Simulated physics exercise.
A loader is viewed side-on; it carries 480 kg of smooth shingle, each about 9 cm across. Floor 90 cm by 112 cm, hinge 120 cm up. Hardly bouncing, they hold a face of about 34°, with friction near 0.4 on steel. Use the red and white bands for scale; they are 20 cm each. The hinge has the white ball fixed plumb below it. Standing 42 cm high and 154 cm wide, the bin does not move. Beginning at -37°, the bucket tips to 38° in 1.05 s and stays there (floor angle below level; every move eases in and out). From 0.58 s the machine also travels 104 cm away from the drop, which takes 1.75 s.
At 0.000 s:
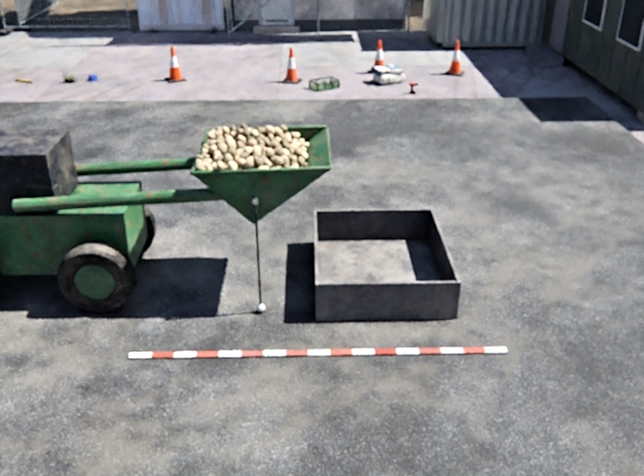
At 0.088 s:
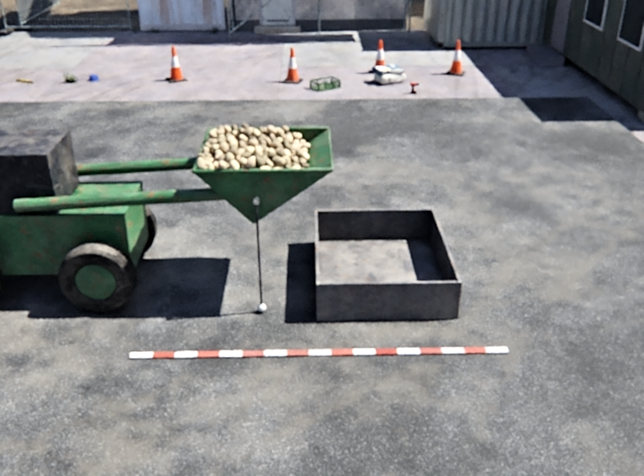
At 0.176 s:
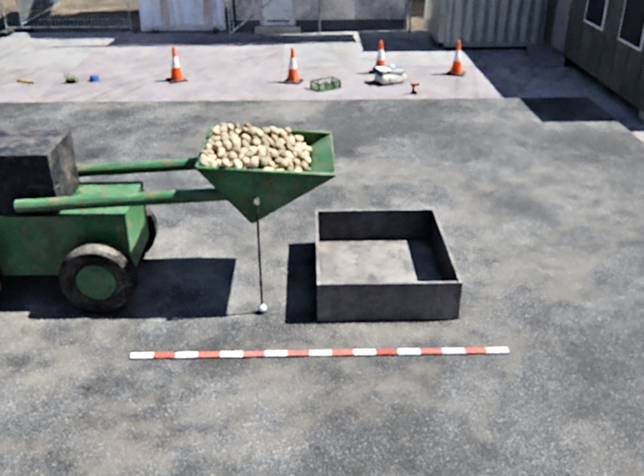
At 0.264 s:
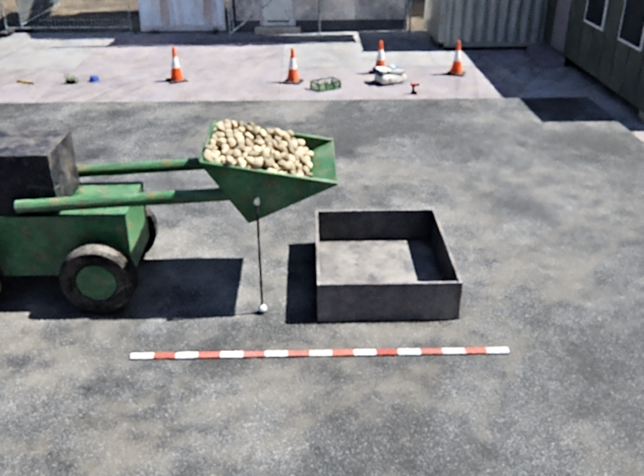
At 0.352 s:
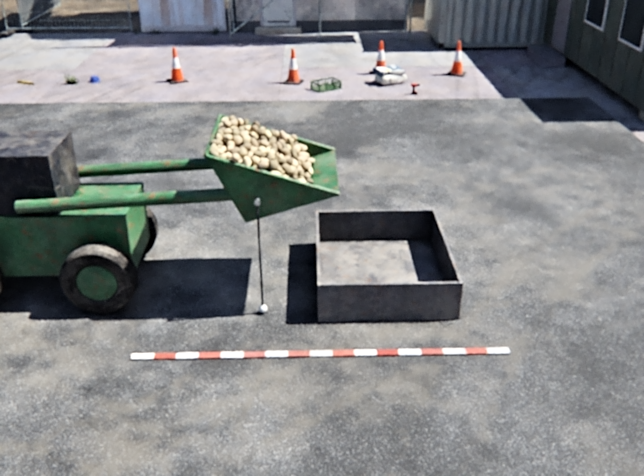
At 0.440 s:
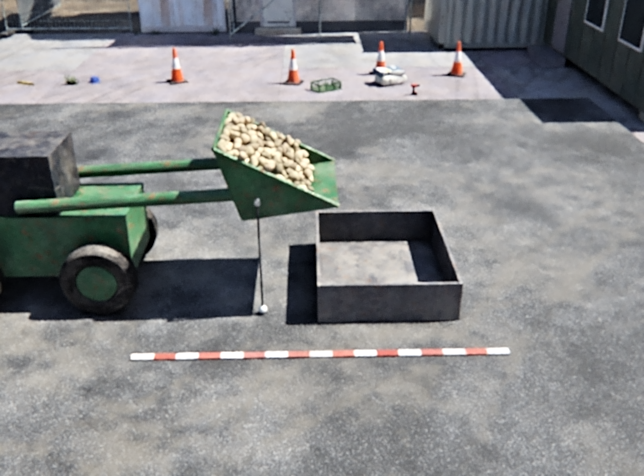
In a paved yard with orange cones at the back, a green loader on the left held up a bucket heaped with pale stones and slowly tilted it rightward beside a low, dark open bin.
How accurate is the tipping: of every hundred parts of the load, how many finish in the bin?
Close to 40 in a hundred.
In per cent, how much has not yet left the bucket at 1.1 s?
35%, roughly.
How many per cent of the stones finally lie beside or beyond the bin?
I'd put it at around 0 per cent.
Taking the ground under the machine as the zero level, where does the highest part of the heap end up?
It finishes some 30 cm up from that ground.
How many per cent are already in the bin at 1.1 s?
Close to 30 per cent has got there by then.
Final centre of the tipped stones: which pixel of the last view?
Around (310, 271).
After 0.8 s the floor is at 26°; 99 % in the bucket, 1 % in the bin; the foremost stones are at (319, 200).
After 1.1 s the floor is at 38°; 36 % in the bucket, 35 % short of the bin, 30 % in the bin; the foremost stones are at (364, 266).
After 2.8 s the floor is at 38°; 0 % in the bucket, 59 % short of the bin, 40 % in the bin, 1 % beside or beyond the bin; the foremost stones are at (439, 272).
After 5.6 s the floor is at 38°; 0 % in the bucket, 59 % short of the bin, 40 % in the bin, 1 % beside or beyond the bin; the foremost stones are at (439, 272).
